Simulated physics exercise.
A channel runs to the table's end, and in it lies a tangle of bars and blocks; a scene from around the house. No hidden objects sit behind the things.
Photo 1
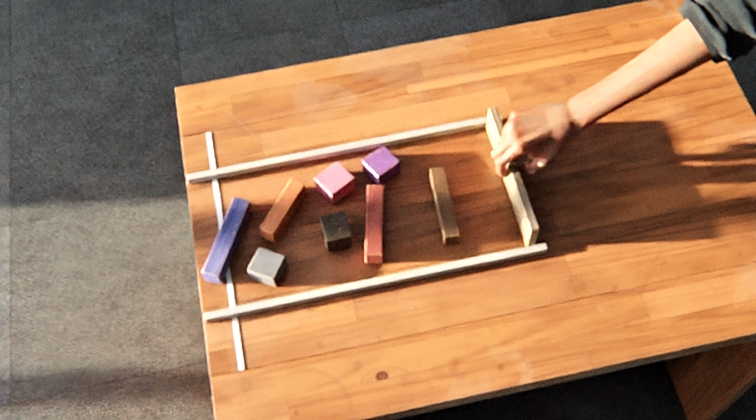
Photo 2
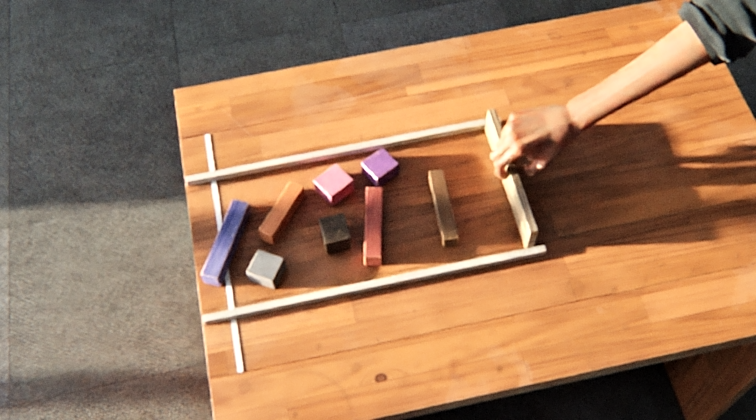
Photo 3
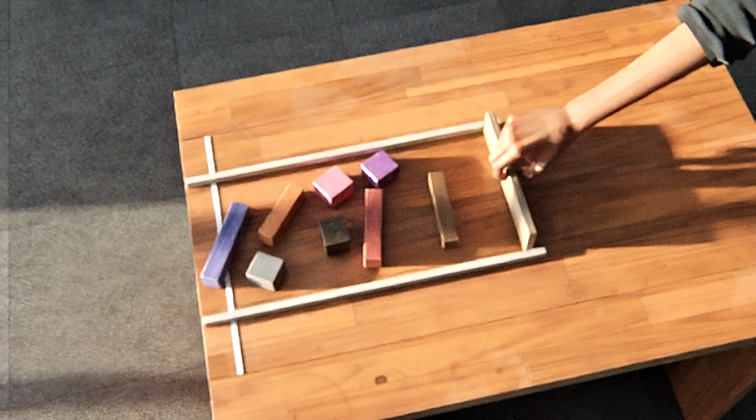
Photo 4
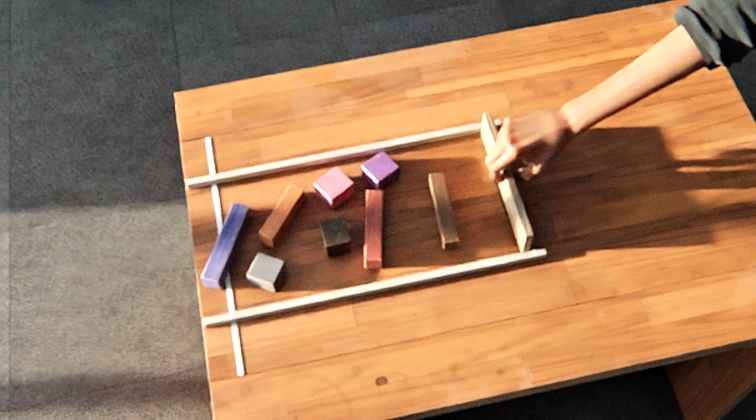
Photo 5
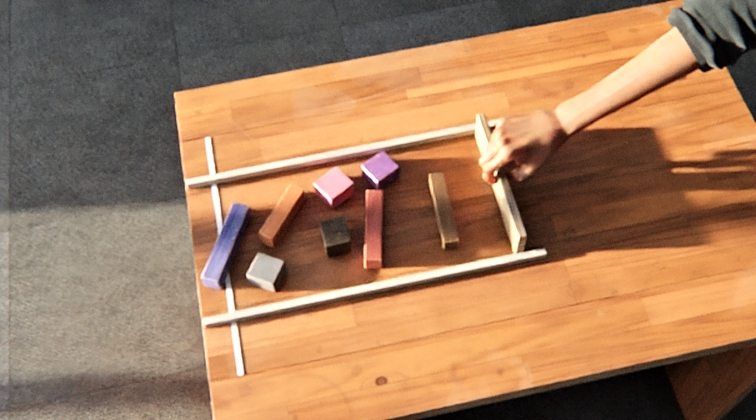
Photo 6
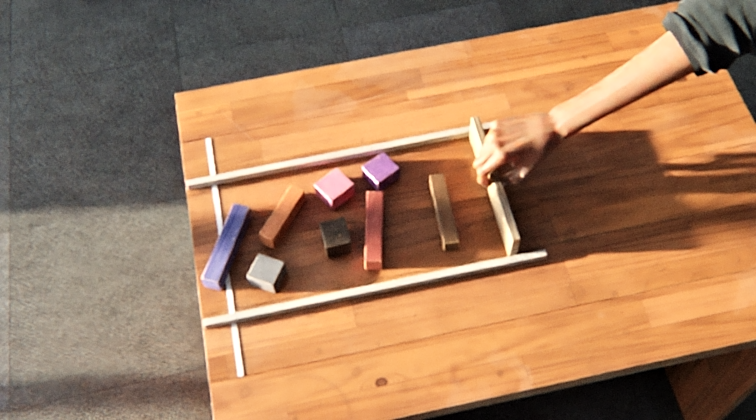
A hand gripping an upright wooden board at the right end of a channel on a table holds it almost still, then slides it slightly left between the two side strips. The scattered coloured bars and blocks stay in place, with a small gap still separating them from the board.
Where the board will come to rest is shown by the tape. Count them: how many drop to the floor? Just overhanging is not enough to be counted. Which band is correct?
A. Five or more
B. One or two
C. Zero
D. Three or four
Answer: A.
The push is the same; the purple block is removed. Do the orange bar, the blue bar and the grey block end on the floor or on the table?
The orange bar: Drops. The blue bar: Drops. The grey block: Drops.
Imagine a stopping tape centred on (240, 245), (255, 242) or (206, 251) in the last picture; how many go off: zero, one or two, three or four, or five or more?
Going tape by tape, I get just one or two, then just one or two, then five or over.
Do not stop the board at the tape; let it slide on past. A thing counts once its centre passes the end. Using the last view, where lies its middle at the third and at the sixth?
Its middle is near (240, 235) and then near (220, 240).
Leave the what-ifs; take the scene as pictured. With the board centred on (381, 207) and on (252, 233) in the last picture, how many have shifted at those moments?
Counts: 4 and 8.
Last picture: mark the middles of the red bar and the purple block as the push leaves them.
The red bar comes to rest at (201, 266), and the purple block comes to rest at (202, 201).
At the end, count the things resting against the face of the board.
At rest, 2 are in contact.
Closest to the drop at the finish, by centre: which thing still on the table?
Closest at the end: The red bar.
Early on, none off yet; blue bar at rest near (228, 246); grey block at rest near (267, 273); orange bar at rest near (283, 217).
A while later, none off yet; blue bar moving near (218, 247); grey block moving near (260, 279); orange bar travelled a little near (246, 225).
Finally, the number that fall off is five or more; lost, pink block, black block, orange bar, grey block and blue bar.
